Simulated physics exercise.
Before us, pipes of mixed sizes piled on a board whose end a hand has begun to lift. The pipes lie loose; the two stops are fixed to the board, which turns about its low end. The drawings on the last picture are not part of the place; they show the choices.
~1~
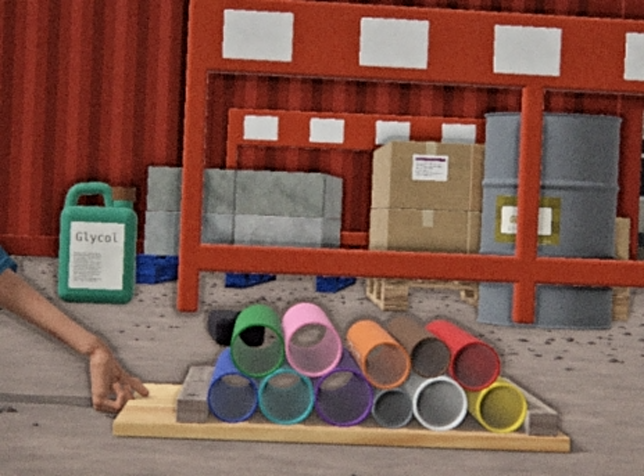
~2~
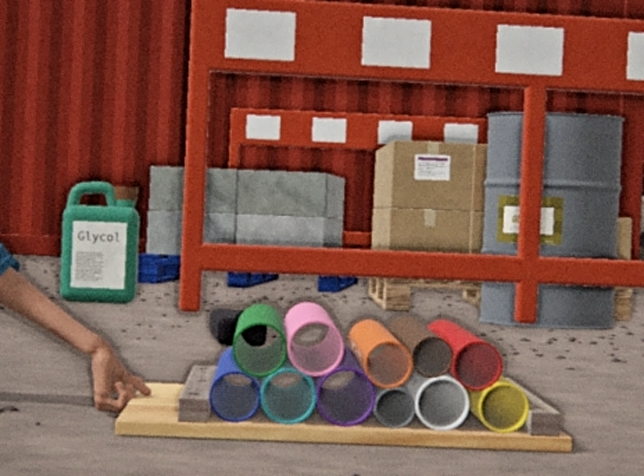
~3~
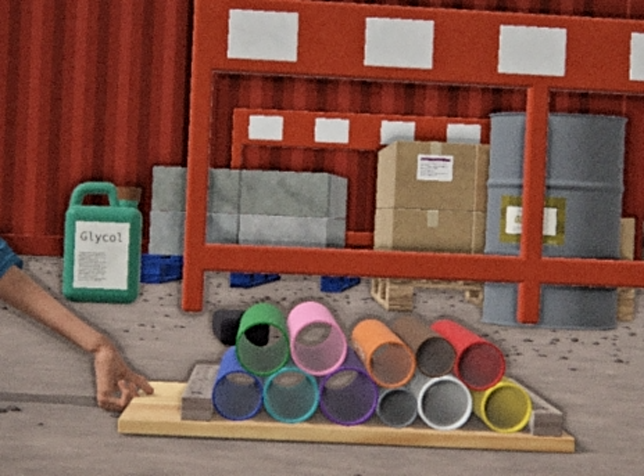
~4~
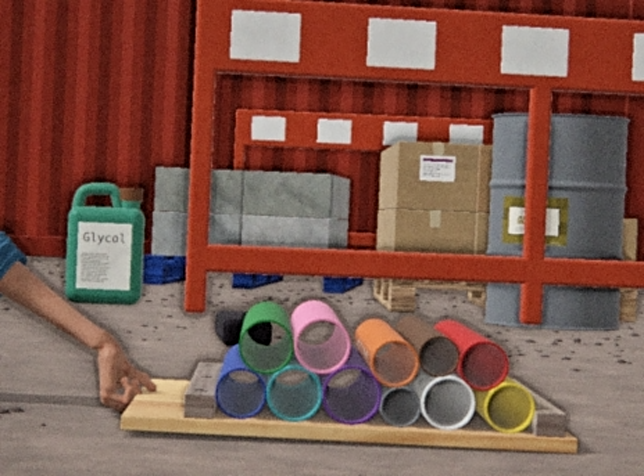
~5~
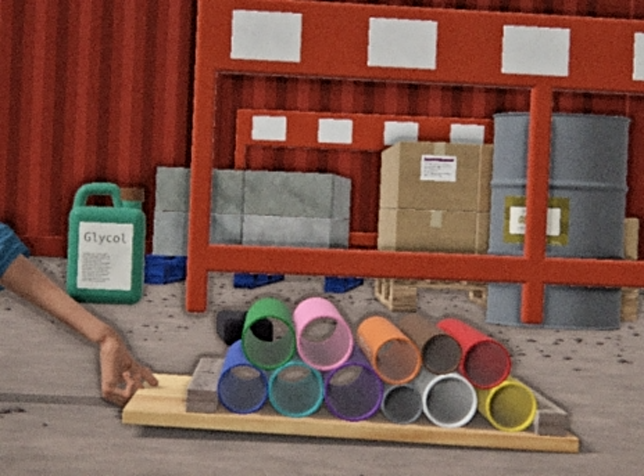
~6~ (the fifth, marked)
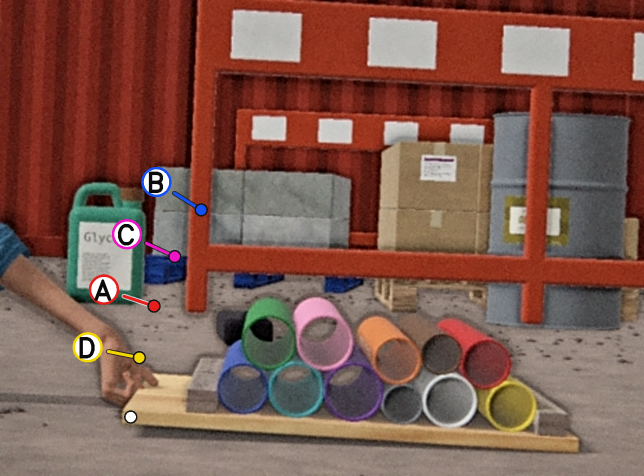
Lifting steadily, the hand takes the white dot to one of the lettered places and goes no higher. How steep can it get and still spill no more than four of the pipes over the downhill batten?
Mark B is as high as it can go.
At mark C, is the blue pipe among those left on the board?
Yes.
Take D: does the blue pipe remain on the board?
Yes.
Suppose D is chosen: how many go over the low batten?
It comes to none.
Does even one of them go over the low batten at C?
Yes.
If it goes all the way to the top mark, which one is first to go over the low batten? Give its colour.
It is the red one.
On the marked copy, A at (154, 306); B at (201, 210); C at (175, 257); D at (139, 358); the white dot at (131, 417).
Following B. Soon after the start, board at 17°.
Later, board at 30°.
In the end, board at 30°, two over the low batten (red, brown).
As for the rest, A two over the low batten (red, brown); C two over the low batten (red, brown); D none over the low batten.
